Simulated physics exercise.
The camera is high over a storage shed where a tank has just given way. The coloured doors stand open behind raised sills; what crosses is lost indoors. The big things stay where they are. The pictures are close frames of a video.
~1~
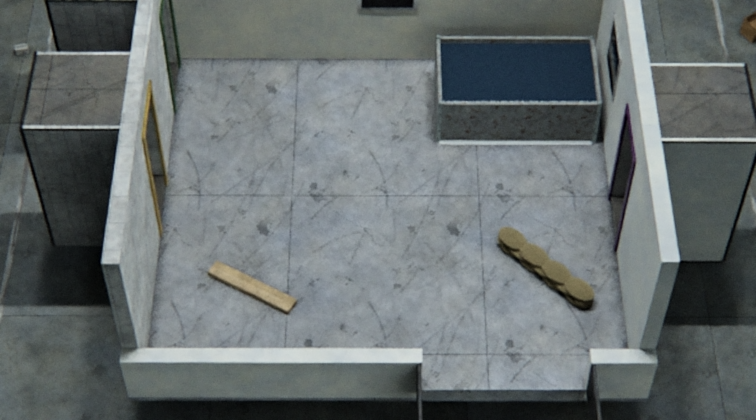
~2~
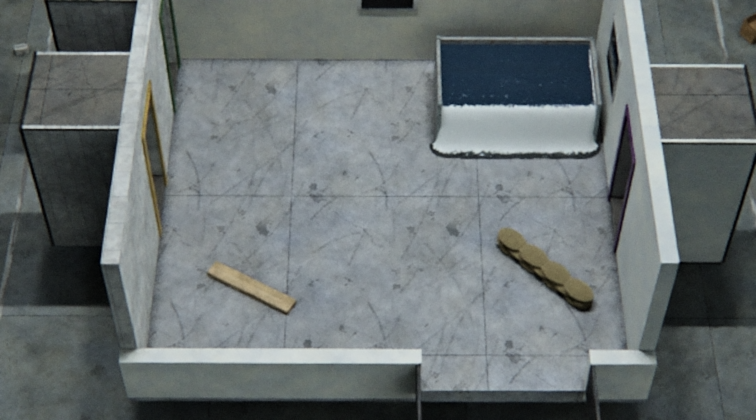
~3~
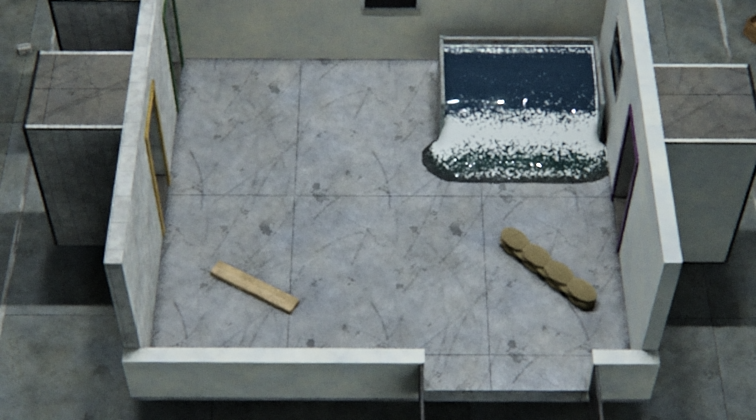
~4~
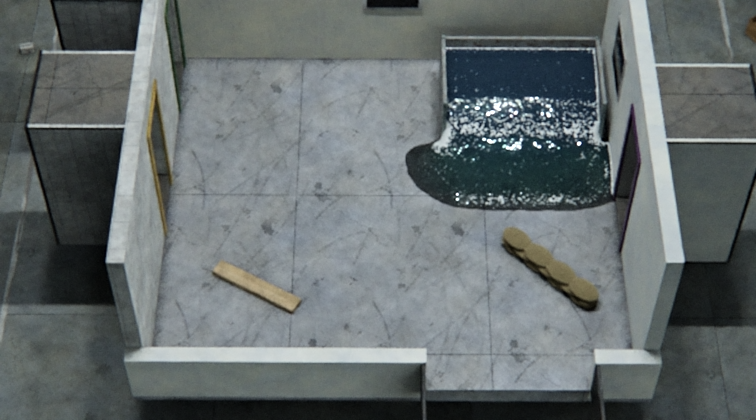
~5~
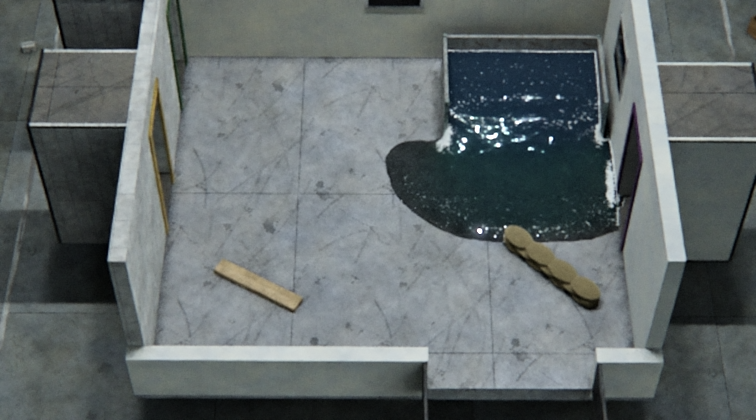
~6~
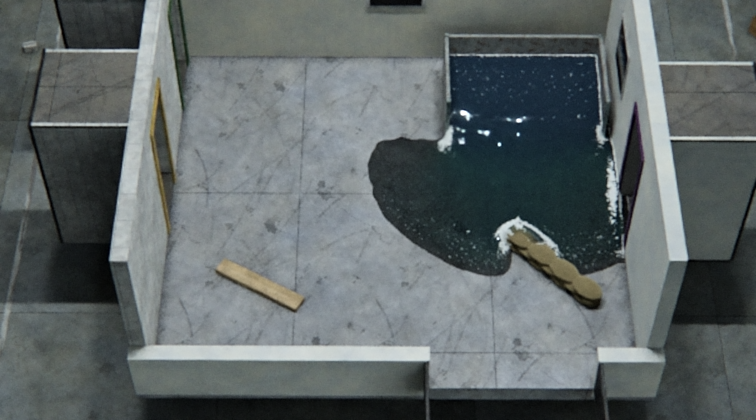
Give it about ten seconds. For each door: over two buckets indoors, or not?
The yellow door holds within the limit; the green door holds within the limit; the purple door floods.
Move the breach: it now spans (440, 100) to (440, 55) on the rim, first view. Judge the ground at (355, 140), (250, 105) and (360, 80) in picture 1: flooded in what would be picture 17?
In that order: Flooded, flooded, flooded.
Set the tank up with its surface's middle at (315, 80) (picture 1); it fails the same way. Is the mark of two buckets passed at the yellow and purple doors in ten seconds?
Then: Yellow door is under; purple door keeps below it.
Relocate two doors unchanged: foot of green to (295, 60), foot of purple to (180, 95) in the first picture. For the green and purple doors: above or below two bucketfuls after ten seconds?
Green holds; purple keeps below it.
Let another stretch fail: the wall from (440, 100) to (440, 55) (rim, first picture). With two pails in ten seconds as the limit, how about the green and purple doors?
My reading: Green goes over, purple keeps below it.
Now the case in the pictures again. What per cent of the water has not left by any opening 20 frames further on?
Some 80 per cent.
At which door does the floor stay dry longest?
It is the green door.
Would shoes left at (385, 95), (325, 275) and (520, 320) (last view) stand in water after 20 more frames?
One after the other: Clear, covered, awash.
A moment on, water covers 45 % of the floor; the yellow door not reached, the green door not reached, the purple door under two buckets in.
Next, water covers 50 % of the floor; the yellow door not reached, the green door not reached, the purple door under two buckets in.
Then, water covers 55 % of the floor; the yellow door not reached, the green door not reached, the purple door over two buckets in.
Later, water covers 80 % of the floor; the yellow door wet at the sill, nothing in, the green door wet at the sill, nothing in, the purple door far over two buckets in.
In the end, water covers 90 % of the floor; the yellow door wet at the sill, nothing in, the green door wet at the sill, nothing in, the purple door far over two buckets in.
